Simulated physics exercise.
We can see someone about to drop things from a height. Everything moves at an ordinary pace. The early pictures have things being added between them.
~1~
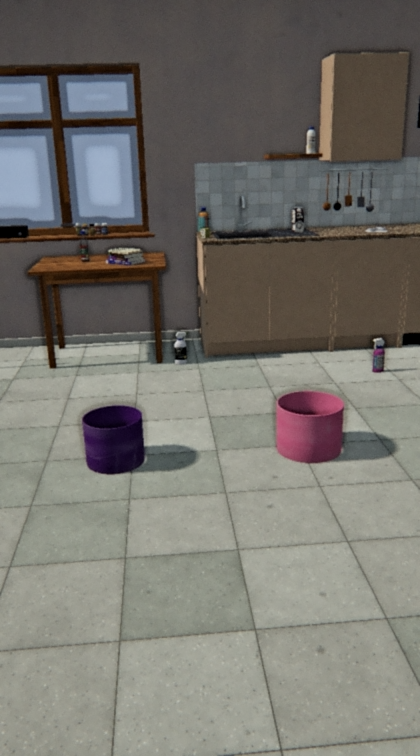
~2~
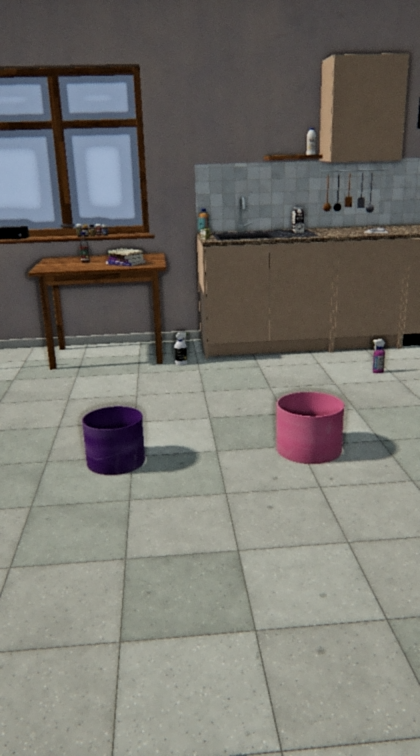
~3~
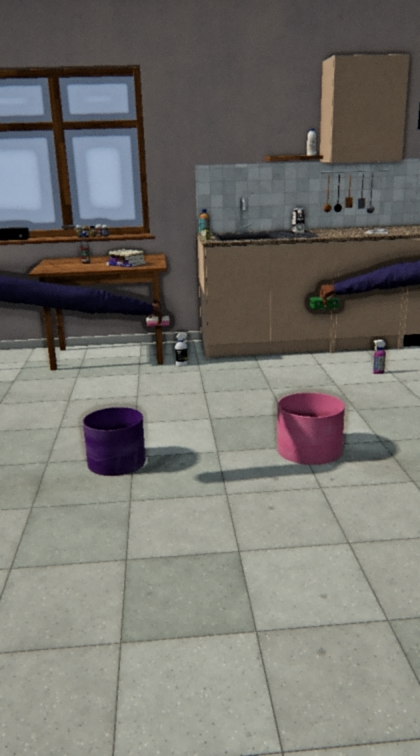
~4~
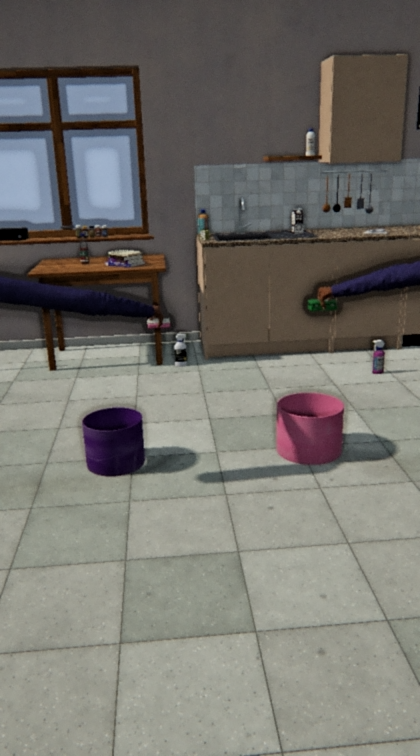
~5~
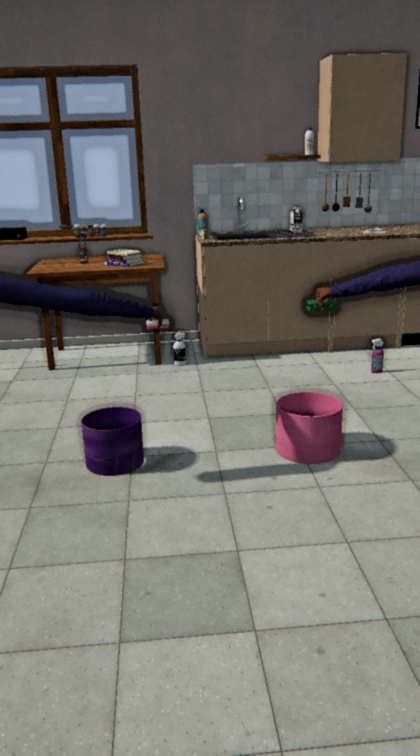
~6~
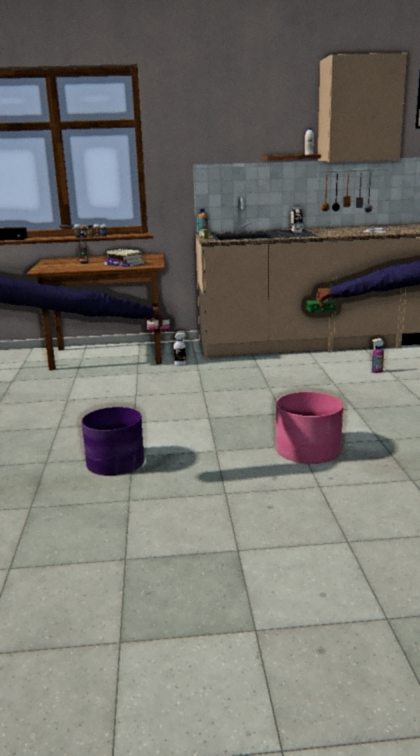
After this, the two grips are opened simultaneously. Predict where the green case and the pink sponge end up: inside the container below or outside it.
The green case ends up inside; the pink sponge ends up outside.
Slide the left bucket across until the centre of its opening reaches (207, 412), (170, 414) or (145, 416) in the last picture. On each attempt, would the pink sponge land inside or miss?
In turn it misses; drops into the container; drops into the container.
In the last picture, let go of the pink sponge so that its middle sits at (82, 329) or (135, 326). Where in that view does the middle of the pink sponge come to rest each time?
Final spots, roughly: (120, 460) and (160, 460).
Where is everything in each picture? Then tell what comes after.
The first frame shows right bin (309, 426).
The second frame shows left bucket (114, 440).
The third frame shows still on the way; green case (325, 303); right bin (310, 427).
The fourth frame shows still on the way; pink sponge (159, 323); left bucket (114, 441).
The fifth frame shows still on the way; green case (321, 306); right bin (309, 427).
The sixth frame shows in place, still held; green case (321, 306); pink sponge (158, 325); left bucket (114, 440).
Then, 0.20 s past the last view, green case in the air near (321, 331); pink sponge in the air near (160, 350).
Then, 0.34 s past the last view, green case in the air near (319, 390); pink sponge in the air near (163, 409).
Then, 0.46 s past the last view, green case come down near (317, 441); pink sponge come down near (166, 452).
Finally, the green case is caught, near (317, 443); the pink sponge falls beside it, near (166, 456).
